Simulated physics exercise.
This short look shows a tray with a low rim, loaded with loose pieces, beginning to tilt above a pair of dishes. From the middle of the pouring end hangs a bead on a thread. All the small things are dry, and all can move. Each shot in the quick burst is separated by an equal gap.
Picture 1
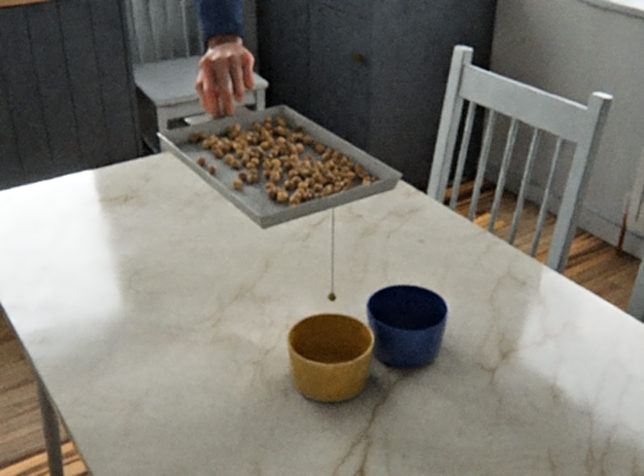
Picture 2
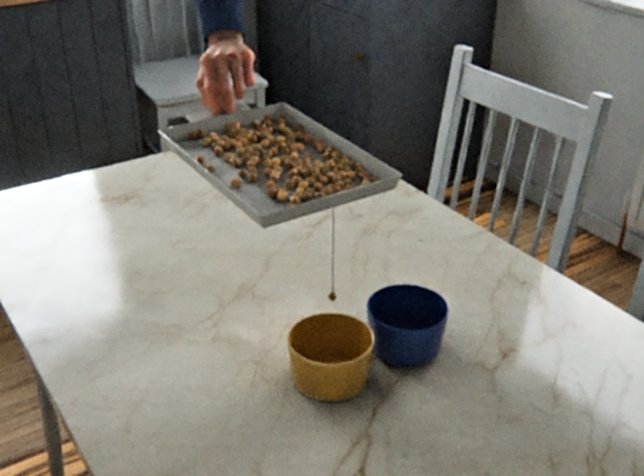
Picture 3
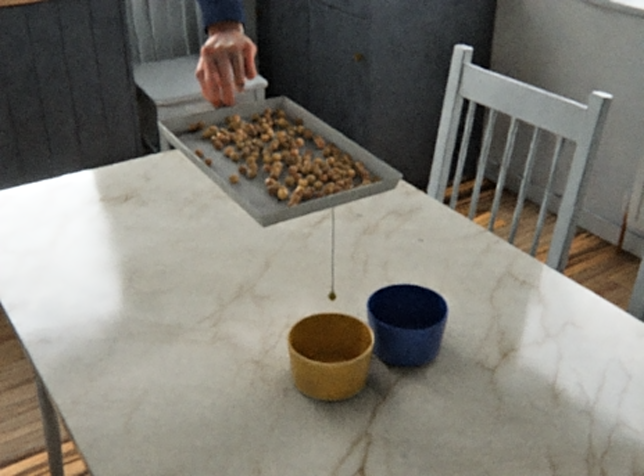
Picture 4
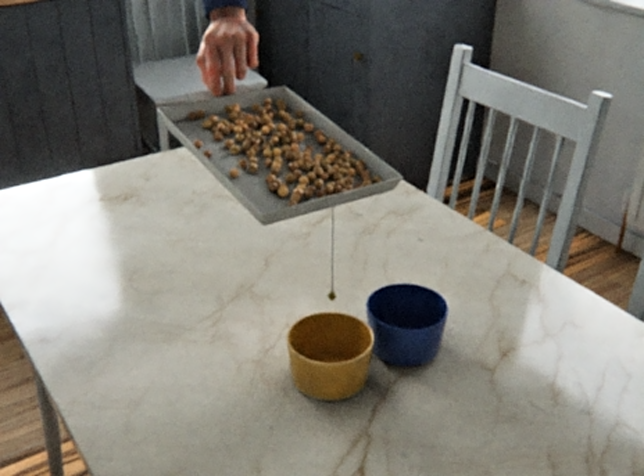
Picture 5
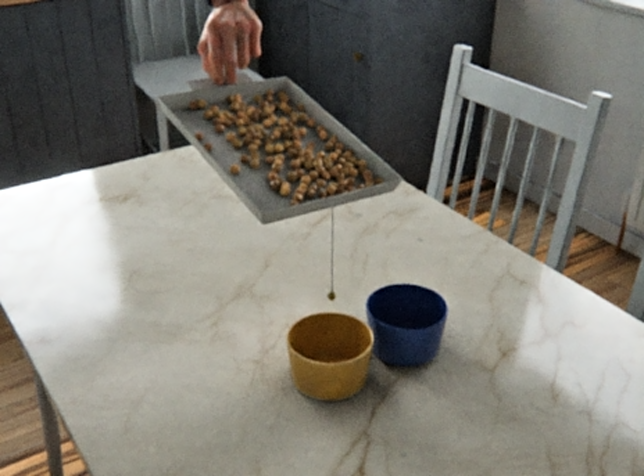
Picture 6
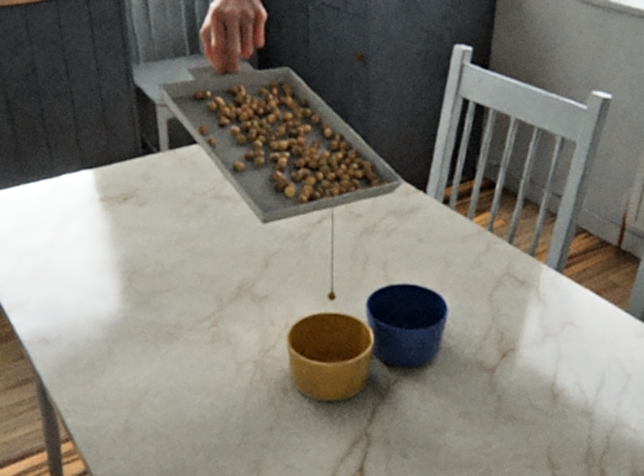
Above a marble table, a hand slowly raises one end of a tray of beads.
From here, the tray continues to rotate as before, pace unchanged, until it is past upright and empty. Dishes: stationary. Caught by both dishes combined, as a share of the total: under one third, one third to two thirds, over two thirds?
The result will be a high catch, beyond two thirds of the load.
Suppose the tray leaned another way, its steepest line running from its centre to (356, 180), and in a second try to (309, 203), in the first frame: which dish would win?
Respectively, the one at right and the one at left.
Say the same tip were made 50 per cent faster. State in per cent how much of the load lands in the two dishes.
About 80 %.
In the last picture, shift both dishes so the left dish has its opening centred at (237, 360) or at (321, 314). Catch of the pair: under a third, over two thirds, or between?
One: Under a third. Two: The middle third.
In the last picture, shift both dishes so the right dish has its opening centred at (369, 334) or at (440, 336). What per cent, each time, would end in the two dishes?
30, then 0 %.
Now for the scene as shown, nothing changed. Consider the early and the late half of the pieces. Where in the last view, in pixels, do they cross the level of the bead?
The early half goes through (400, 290), the late half through (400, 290).
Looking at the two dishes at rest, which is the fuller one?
Well, that is the right of the two.
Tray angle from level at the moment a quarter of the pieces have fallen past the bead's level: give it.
A tilt of roughly 70°.
Soon, tray tipped steeply; most on the tray; a small part in the right dish; a small part in the air.
A while on, tray tipped right over; a stray few on the tray; a small part in the left dish; about two thirds in the right dish; a small part outside both; a small part in the air.
Towards the end, tray tipped past a quarter turn; a small part in the left dish; about two thirds in the right dish; a small part outside both.
Finally, tray tipped past a quarter turn; a small part in the left dish; about two thirds in the right dish; a small part outside both.
